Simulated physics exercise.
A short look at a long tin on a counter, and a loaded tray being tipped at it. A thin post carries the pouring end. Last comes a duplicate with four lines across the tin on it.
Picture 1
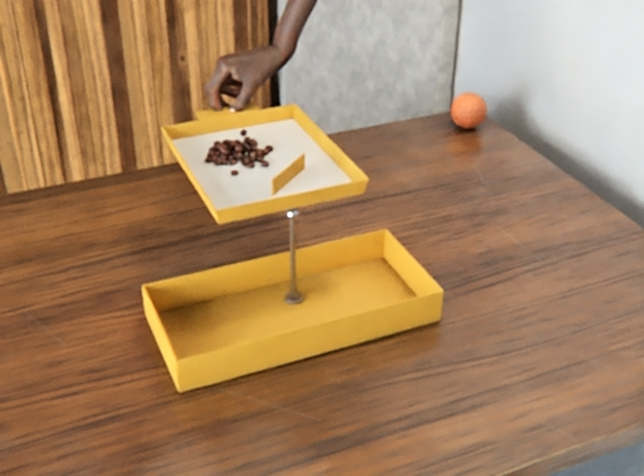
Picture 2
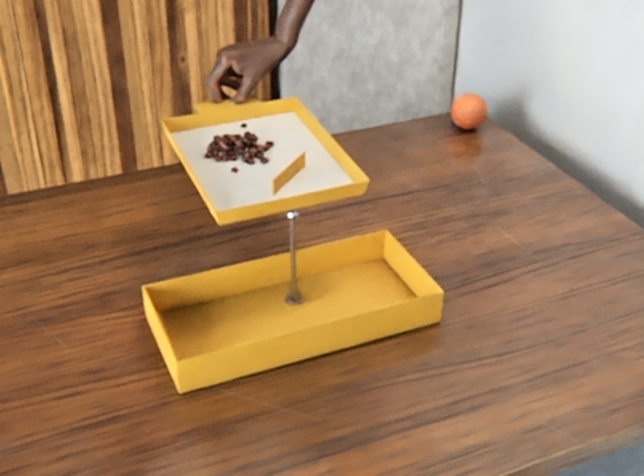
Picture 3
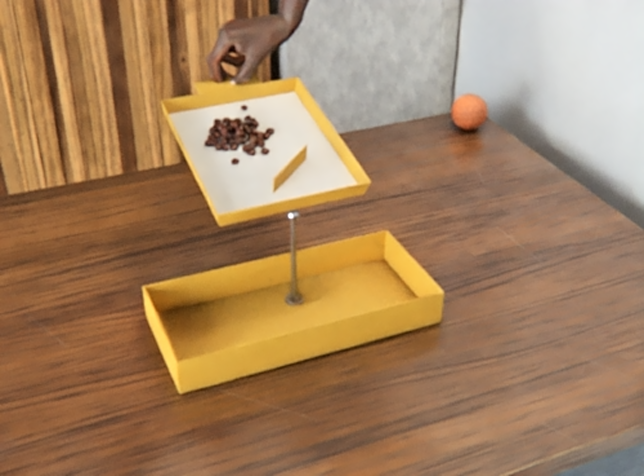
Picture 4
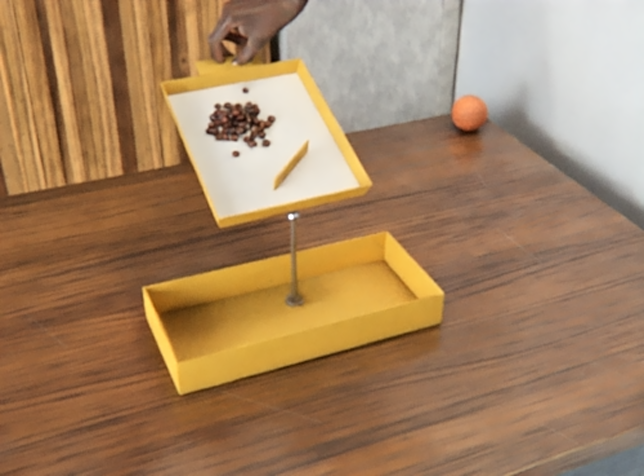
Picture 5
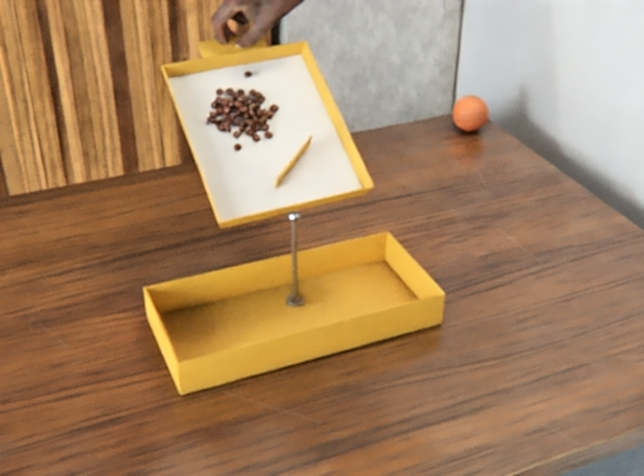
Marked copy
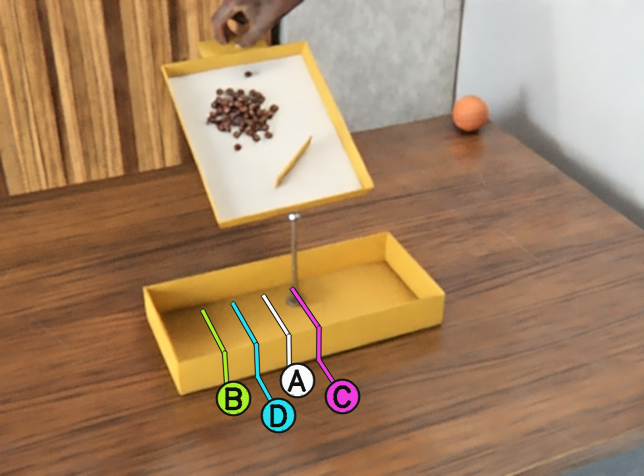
On a wooden table, above a long yellow tin, a hand gripped the back of a yellow-edged tray with a small pile of brown pieces on it and steadily raised that end, tilting it more steeply.
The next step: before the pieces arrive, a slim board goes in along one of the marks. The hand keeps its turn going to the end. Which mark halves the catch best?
It is A.
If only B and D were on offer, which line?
That is line D.
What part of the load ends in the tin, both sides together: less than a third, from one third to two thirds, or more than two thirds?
It is more than two thirds.
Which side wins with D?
More lands on the right.
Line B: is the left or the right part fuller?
The right side.
On the marked copy, line A crosses the front rim at (288, 334); line B crosses the front rim at (224, 351); line C crosses the front rim at (318, 327); line D crosses the front rim at (255, 343).
If A is chosen, of what is caught, roughly two thirds on the left of the divider, roughly a third on the right.
If B is chosen, of what is caught, not one piece on the left of the divider, every piece on the right.
If C is chosen, of what is caught, almost all on the left of the divider, about a tenth on the right.
If D is chosen, of what is caught, about a tenth on the left of the divider, the larger part on the right.
